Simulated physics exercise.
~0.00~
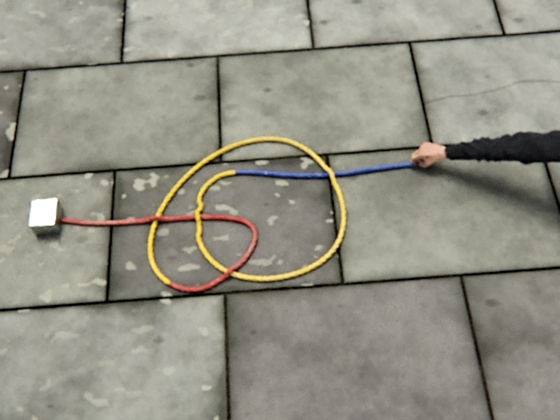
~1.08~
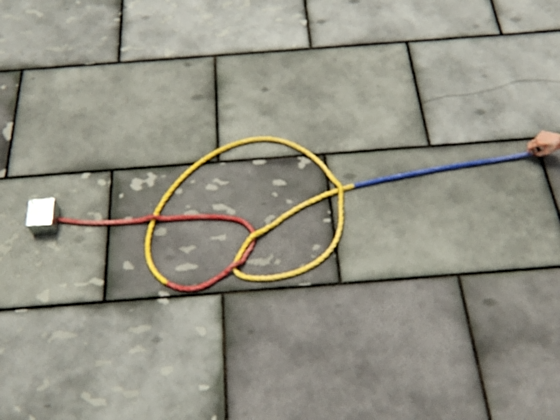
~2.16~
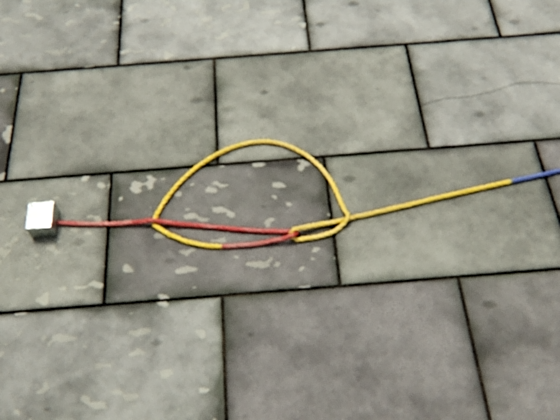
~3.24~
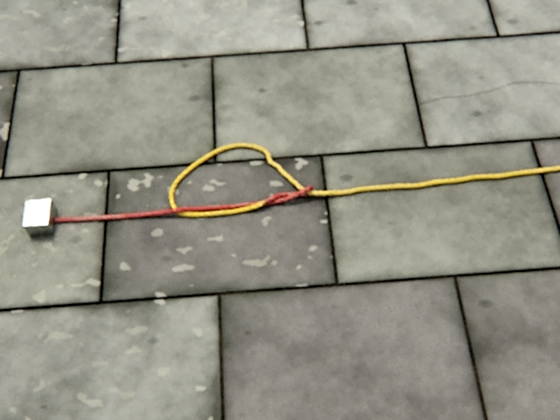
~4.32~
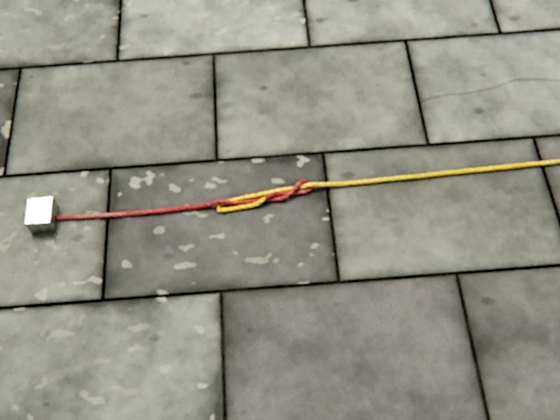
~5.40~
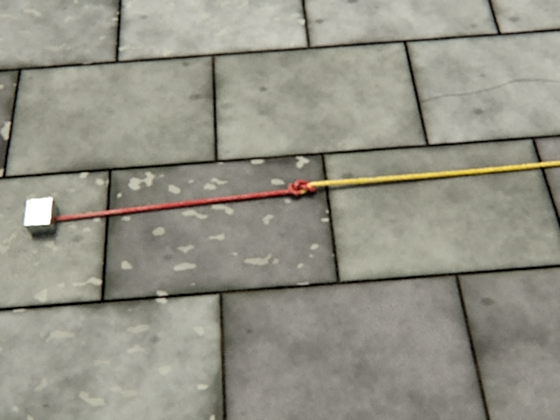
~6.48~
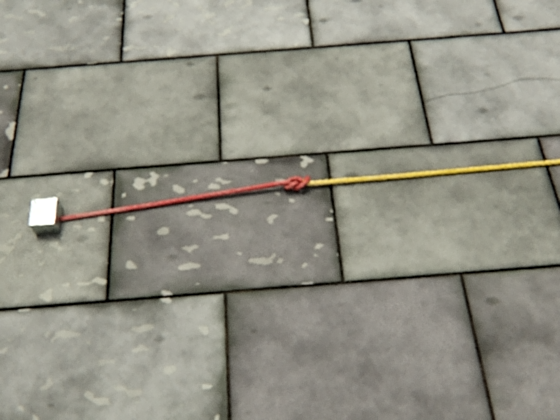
To begin with, a rope coloured red, yellow and blue lies in overlapping loops on grey paving, its red end at a small pale block on the left and its blue end held by a hand in a dark sleeve. The hand draws the blue end to the right and leaves the view, and the inner loop opens out. As more rope slides right, the big yellow loop shrinks and flattens while red and yellow strands twist together. The last of the loop closes into a narrow tangle. Finally the rope stretches almost straight from the block, with a small, tight red knot where red meets yellow.
